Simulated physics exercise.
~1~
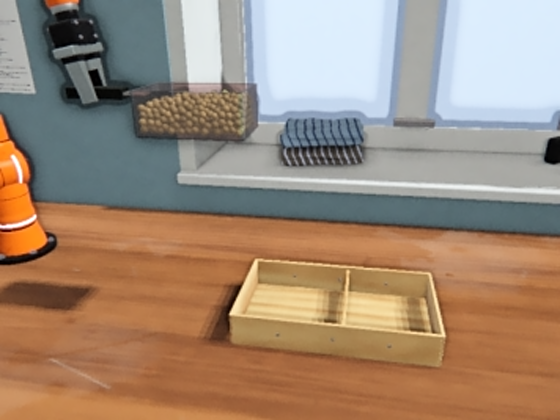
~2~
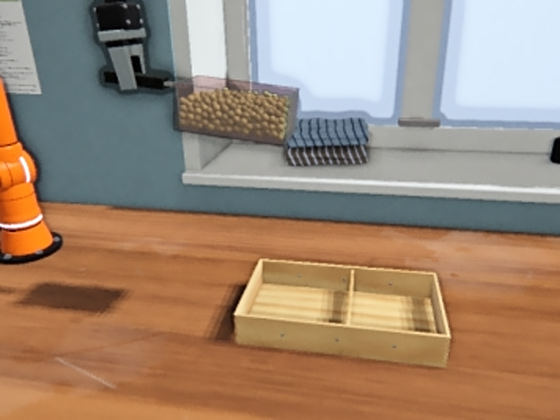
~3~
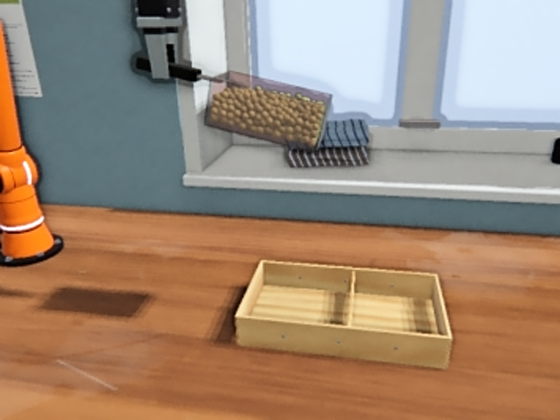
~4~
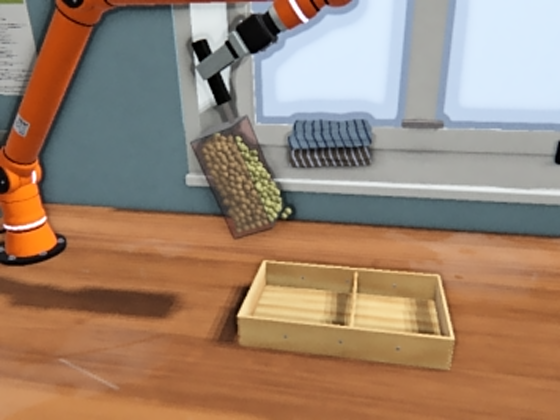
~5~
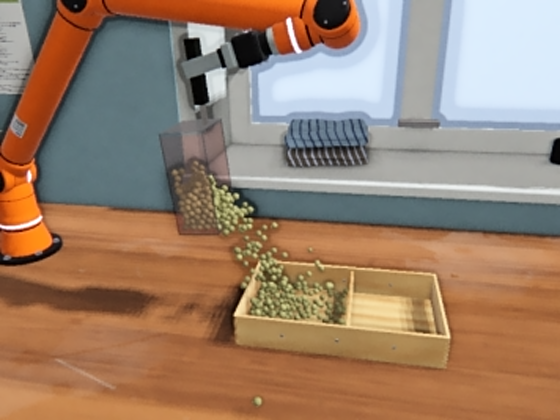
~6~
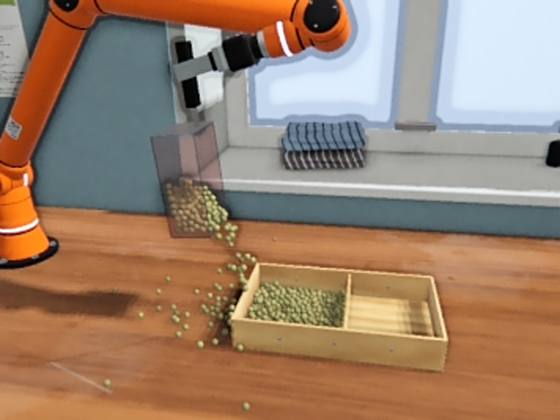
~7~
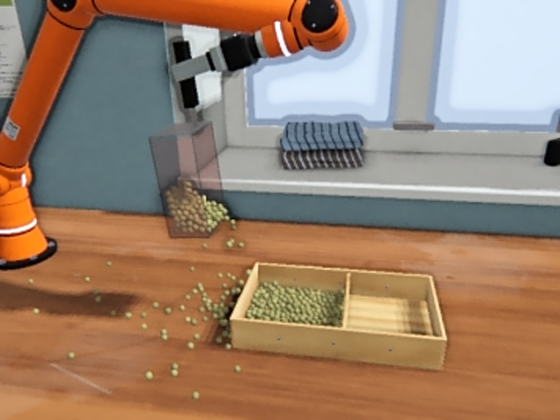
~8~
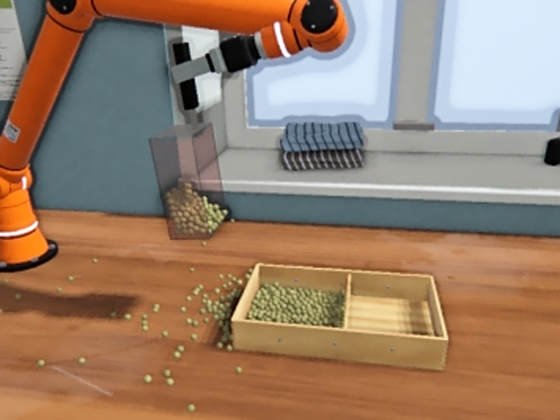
An orange robot arm on the left of a wooden tabletop holds a see-through box of small round beads, viewed from the front by a slightly swaying camera. Behind it are a blue-grey wall, a bright window and a dark striped object on the sill, and a pale wooden crate with two compartments sits below. The box moves right, tips gently, then swings steeply downward. Greenish beads pour into the crate's left compartment, and then many spill onto the table beside it. The flow stops with beads still in the upended box and the right compartment empty.
